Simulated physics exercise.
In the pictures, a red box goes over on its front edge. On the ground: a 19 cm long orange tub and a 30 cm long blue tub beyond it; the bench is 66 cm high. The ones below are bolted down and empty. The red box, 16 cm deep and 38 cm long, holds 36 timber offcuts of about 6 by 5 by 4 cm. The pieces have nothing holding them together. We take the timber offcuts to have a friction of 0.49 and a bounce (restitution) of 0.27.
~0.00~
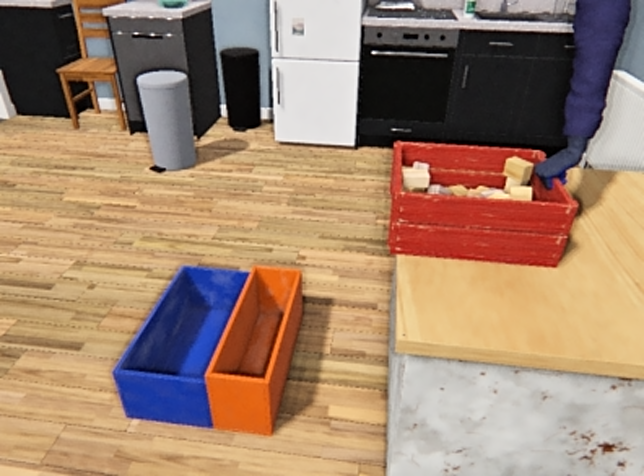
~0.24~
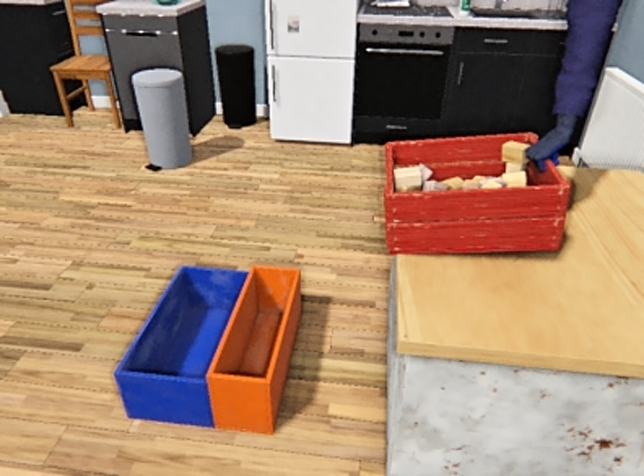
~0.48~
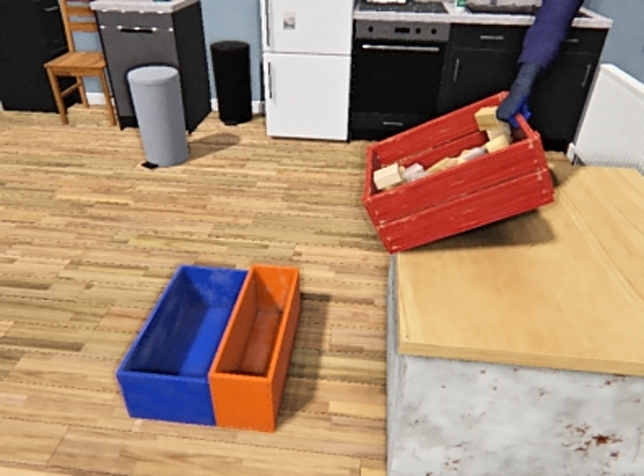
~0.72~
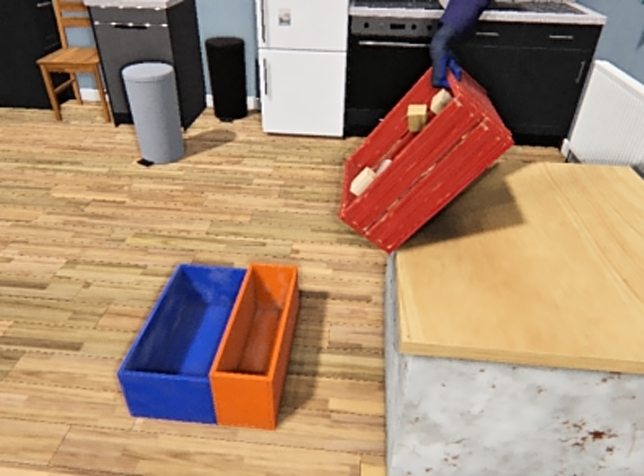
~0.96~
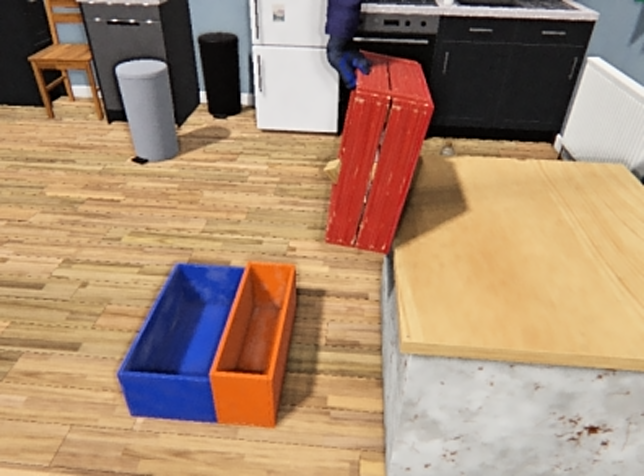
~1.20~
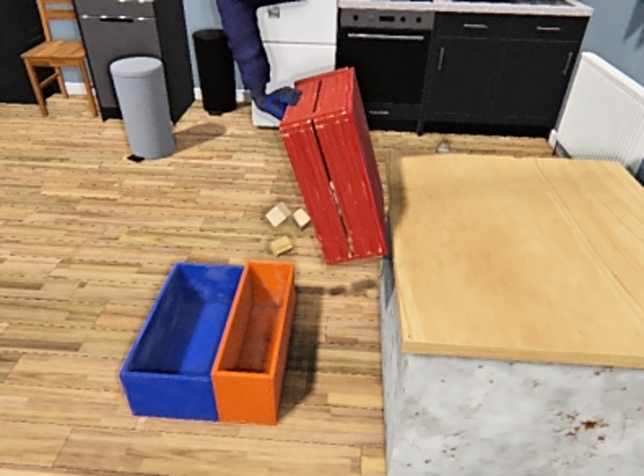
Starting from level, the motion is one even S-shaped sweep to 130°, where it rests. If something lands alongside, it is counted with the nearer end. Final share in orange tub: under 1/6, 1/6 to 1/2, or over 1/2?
One sixth through half.
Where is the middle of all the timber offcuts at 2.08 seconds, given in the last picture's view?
Roughly at pixel (297, 349).
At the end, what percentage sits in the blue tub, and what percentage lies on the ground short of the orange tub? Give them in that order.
Around 10 % in the first place and around 55 % in the second.
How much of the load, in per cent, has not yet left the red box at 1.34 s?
Around 80 in a hundred is still inside.
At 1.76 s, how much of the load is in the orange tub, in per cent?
I'd put it near 40 in a hundred by then.
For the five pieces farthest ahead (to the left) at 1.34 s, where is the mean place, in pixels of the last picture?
They're centred near (271, 270).
After 1.34 s, tilt 119°; 29 still in the red box, 3 in the orange tub and 4 in the air.
After 1.52 s, tilt 128°; 9 still in the red box, 4 in the orange tub and 23 in the air.
After 1.76 s, tilt 130°; 14 in the orange tub, 2 in the blue tub, 7 on the ground short of the orange tub and 13 in the air.
When it is over (at 2.08 s), 14 in the orange tub, 3 in the blue tub and 19 on the ground short of the orange tub. Asked share, 14 of 36, 39 per cent.
